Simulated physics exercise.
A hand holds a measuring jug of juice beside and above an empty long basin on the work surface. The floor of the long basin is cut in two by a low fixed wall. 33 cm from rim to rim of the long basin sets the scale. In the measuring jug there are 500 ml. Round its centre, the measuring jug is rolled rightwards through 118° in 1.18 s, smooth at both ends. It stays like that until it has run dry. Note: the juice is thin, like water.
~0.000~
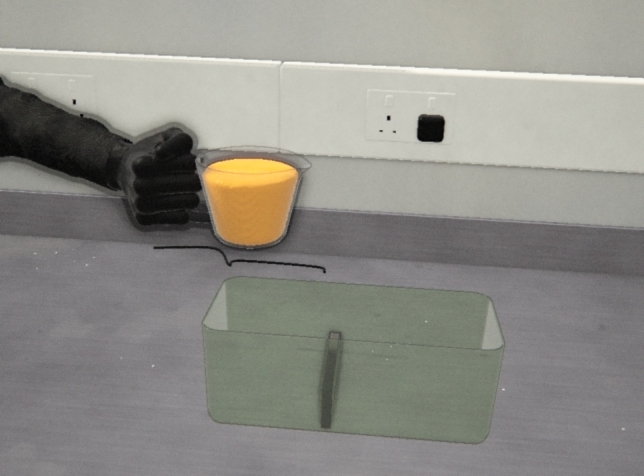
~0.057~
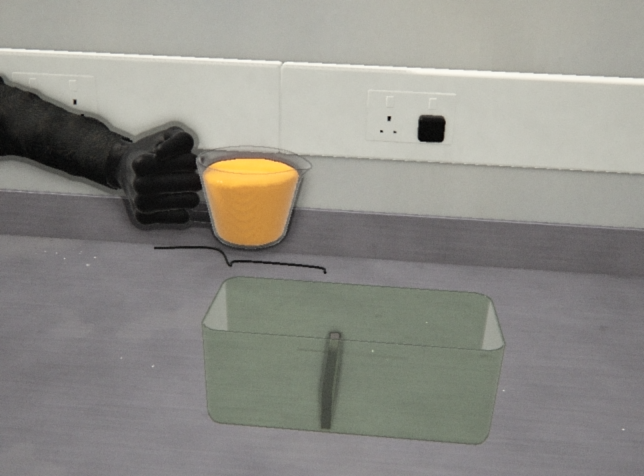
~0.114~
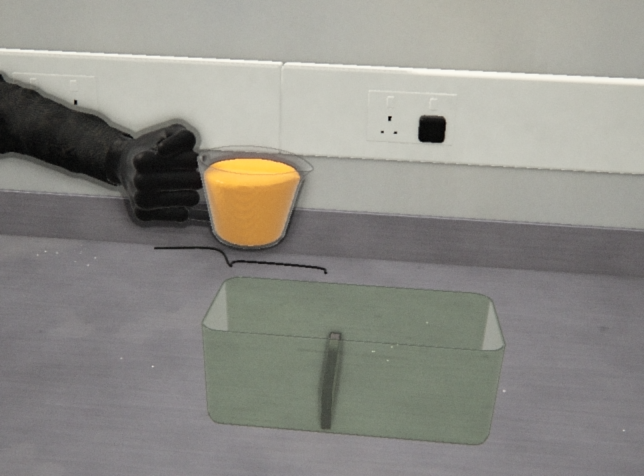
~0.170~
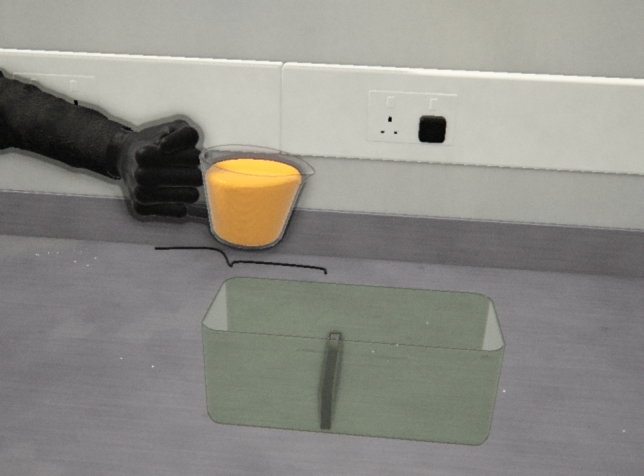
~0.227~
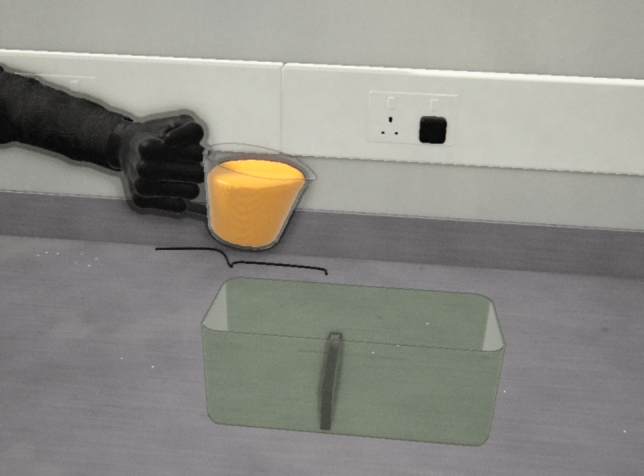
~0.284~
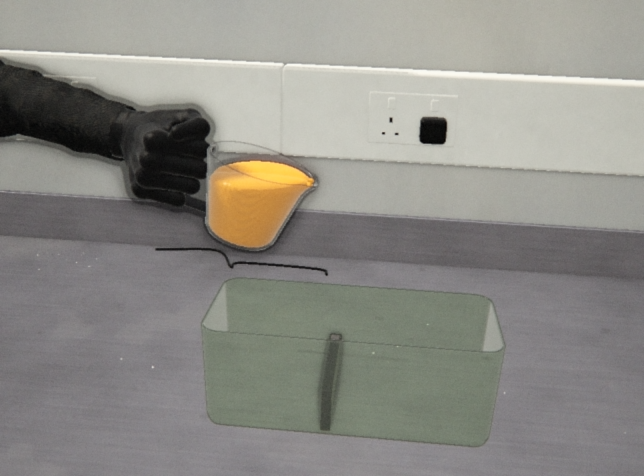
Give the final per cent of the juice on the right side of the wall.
The right side ends with about 80 per cent.
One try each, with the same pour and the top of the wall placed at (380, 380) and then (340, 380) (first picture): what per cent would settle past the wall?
The first try gives 20 percent and the second 70 percent.
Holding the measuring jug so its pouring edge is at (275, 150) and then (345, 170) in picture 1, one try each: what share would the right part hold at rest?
Respectively 40 and 95 %.
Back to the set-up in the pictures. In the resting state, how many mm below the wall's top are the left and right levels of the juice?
Near 48 mm for the left and near 38 mm for the right.
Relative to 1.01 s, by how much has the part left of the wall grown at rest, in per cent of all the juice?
About 6 percent, give or take.
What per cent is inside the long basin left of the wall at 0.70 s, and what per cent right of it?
Near 0 on the left, 24 on the right.
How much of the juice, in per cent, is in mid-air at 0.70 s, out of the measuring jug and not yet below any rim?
About 28 per cent.
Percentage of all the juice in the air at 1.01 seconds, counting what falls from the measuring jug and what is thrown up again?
It comes to some 4 percent of the total.
Then, 0.70 s in, the tilt is 76° and 49 per cent is still to pour, 0 is left of the wall and 23 right of it.
Then, 1.01 s in, the tilt is 112° and 2 per cent is still to pour, 14 is left of the wall and 80 right of it.
Then, 1.33 s in, the tilt is 118° and 0 per cent is still to pour, 20 is left of the wall and 80 right of it.
Then, 1.68 s in, the tilt is 118° and 0 per cent is still to pour, 20 is left of the wall and 80 right of it.
Finally, 20 per cent lies left of the wall, 80 right of it and 1 outside.
